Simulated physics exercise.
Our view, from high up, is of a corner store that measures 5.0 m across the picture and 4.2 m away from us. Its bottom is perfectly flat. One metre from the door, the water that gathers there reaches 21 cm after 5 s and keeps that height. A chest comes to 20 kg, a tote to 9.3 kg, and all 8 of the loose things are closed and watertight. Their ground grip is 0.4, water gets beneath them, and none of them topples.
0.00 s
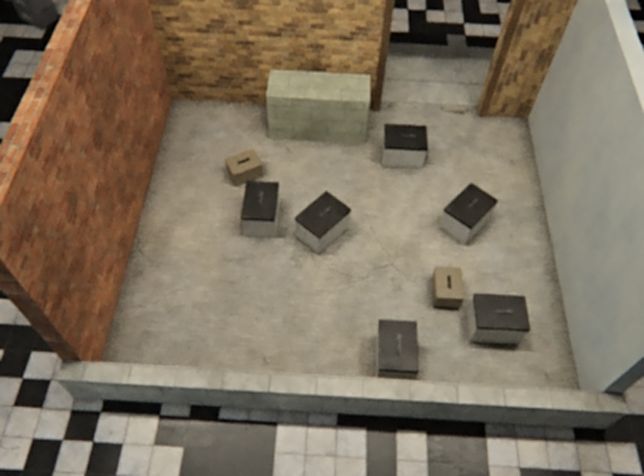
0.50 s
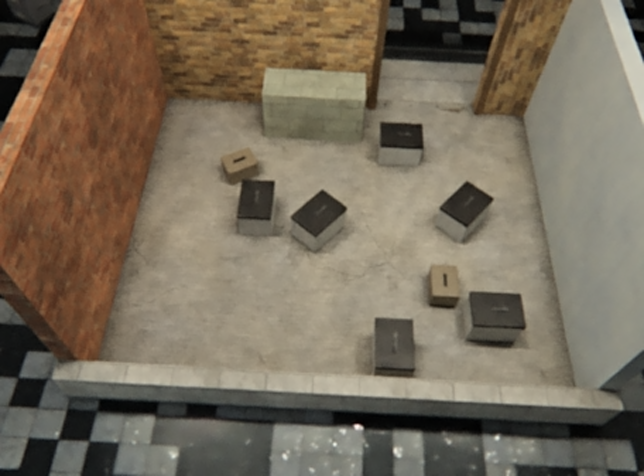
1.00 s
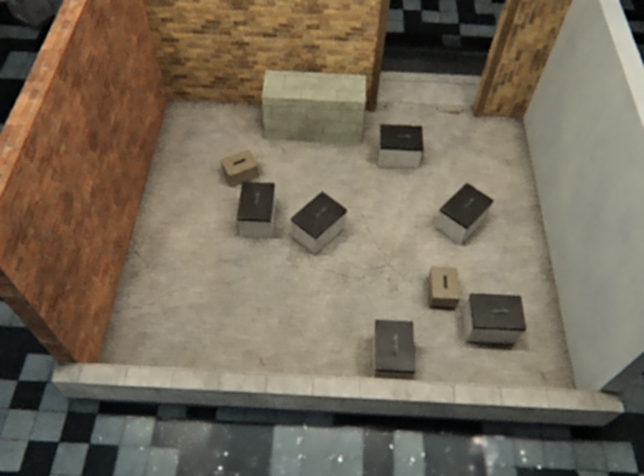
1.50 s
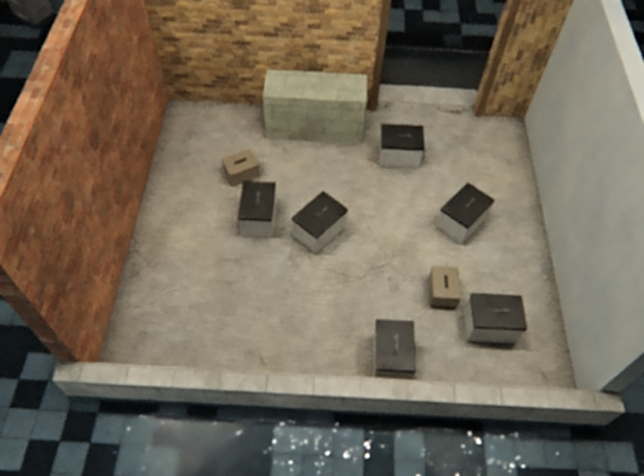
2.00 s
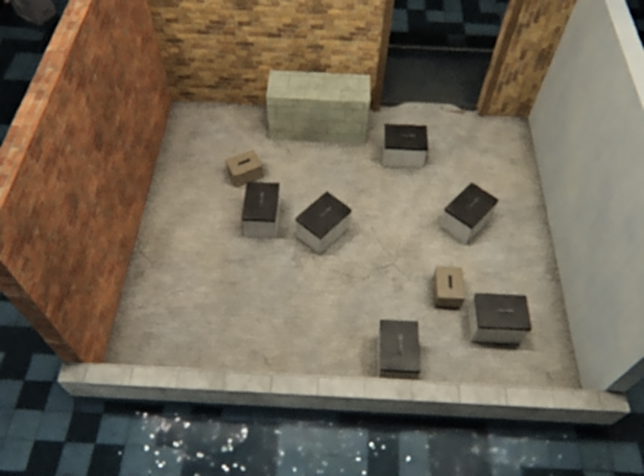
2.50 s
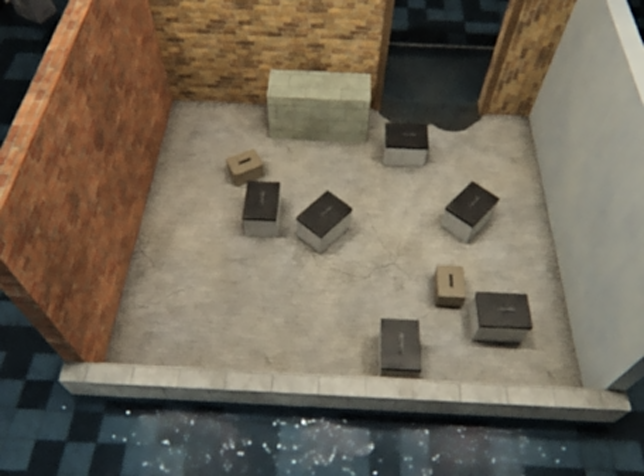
Dark water spread across the tiled floor outside the small walled room, then crept in through the doorway at the back and just onto the bare floor, while the scattered boxes inside stayed put.
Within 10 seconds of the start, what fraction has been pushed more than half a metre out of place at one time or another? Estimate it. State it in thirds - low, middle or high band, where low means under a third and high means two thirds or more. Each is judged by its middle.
Middle band.
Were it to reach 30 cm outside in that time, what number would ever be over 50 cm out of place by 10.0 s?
In that case the number is 6.
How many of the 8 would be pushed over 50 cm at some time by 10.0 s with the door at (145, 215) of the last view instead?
In that case the number is 3.
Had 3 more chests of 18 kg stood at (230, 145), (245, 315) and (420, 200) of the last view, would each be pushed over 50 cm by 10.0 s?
The three, in order: Smaller shift, smaller shift, larger.
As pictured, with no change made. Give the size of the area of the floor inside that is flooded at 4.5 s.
At that time the wet patch spans about 4.0 m2.
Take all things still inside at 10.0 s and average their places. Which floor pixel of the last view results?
Roughly at (347, 294).
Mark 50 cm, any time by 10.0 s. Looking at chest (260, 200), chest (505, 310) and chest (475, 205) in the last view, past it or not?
In that order: Below the mark, below the mark, above the mark.
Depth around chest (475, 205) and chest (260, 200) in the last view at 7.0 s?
I'd estimate 7 cm for the first and 4 cm for the second.
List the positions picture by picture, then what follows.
A chest at (260, 199), on the bottom; a chest at (398, 345) rests on the ground; water covers 0.0 m2; 0 of 8 have shifted, in the first picture.
A chest at (256, 198) rests on the ground; a chest at (395, 343), on the bottom; water covers 0.0 m2; 0 of 8 have shifted, in the second picture.
A chest at (256, 200), on the bottom; a chest at (395, 345), on the bottom; 0.0 m2 under water; 0 of 8 have shifted, in the third picture.
A chest at (257, 199), on the bottom; a chest at (396, 344) rests on the ground; water covers 0.0 m2; 0 of 8 have shifted, in the fourth picture.
A chest at (261, 200), on the bottom; a chest at (400, 345) rests on the ground; 0.0 m2 under water; 0 of 8 have shifted, in the fifth picture.
A chest at (262, 199) rests on the ground; a chest at (401, 343), on the bottom; 0.3 m2 under water; 0 of 8 have shifted, in the sixth picture.
After 3.5 s 0 of 8 are over 50 cm from their spots; 0 afloat.
After 4.5 s 0 of 8 are over 50 cm from their spots; 0 afloat.
After 7.0 s 2 of 8 are over 50 cm from their spots; 0 afloat.
After 10.0 s 4 of 8 are over 50 cm from their spots, and 4 have been at some point; 3 afloat.
